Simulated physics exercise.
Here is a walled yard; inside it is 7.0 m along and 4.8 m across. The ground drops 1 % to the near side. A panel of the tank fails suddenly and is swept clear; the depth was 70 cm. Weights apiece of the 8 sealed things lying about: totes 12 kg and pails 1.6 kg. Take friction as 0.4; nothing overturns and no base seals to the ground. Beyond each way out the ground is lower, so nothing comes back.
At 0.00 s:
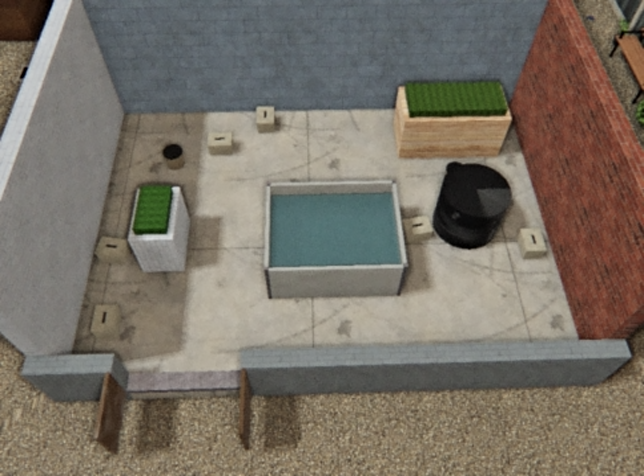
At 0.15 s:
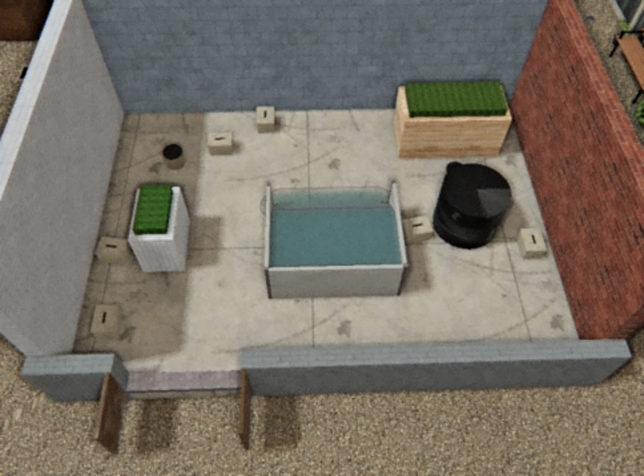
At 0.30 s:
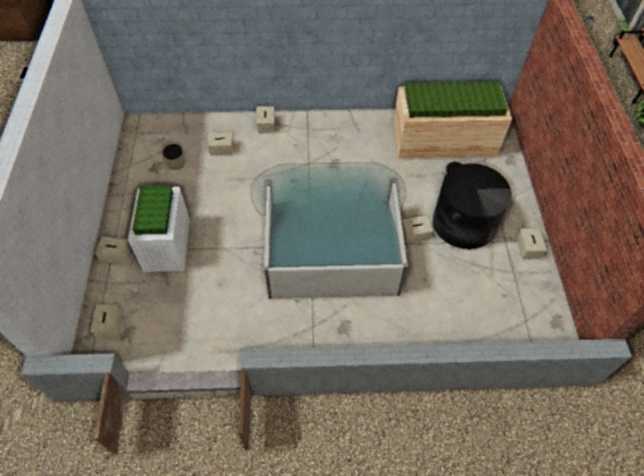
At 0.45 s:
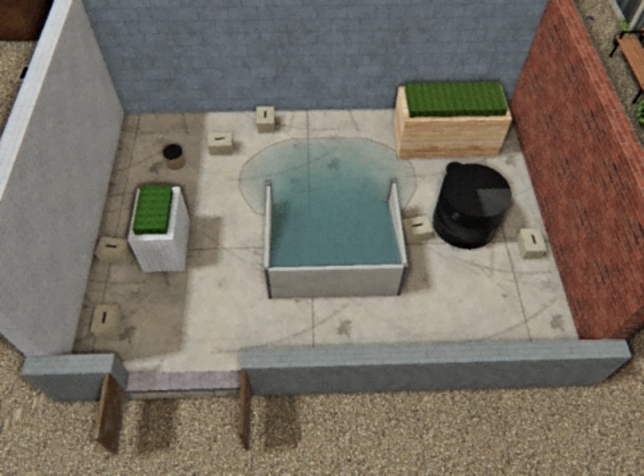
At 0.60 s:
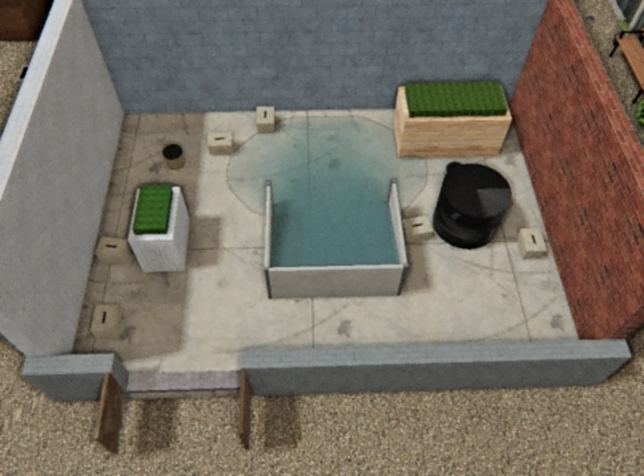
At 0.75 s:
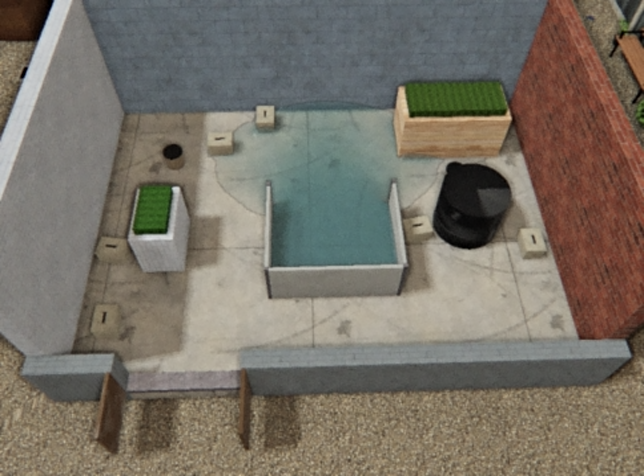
Water spread out from the back of an open tank in a walled yard, fanning across the pale floor toward the blue wall, while the planters, small blocks and black container stayed put.
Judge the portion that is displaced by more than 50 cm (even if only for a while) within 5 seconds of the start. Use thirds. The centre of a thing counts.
Share: At least two thirds.
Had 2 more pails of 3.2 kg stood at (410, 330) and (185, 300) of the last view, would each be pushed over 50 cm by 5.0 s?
In that order: Short of it, less.
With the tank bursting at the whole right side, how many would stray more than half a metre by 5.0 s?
In that case 3 of them.
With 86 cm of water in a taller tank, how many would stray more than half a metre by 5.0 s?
Then 8.
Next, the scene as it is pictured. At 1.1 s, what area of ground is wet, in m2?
Roughly 10.5 m2.
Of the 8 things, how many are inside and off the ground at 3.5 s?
At that moment 3.
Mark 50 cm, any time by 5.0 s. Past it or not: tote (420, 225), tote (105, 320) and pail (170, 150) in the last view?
In turn: Less, past it, over.
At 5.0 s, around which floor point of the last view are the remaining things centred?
Near (279, 307).
After 1.1 s 0 of 8 are over 50 cm from their spots; 0 afloat.
After 2.2 s 3 of 8 are over 50 cm from their spots; 0 afloat.
After 3.5 s 4 of 8 are over 50 cm from their spots; 3 afloat.
After 5.0 s 7 of 8 are over 50 cm from their spots, and 7 have been at some point; 2 afloat.
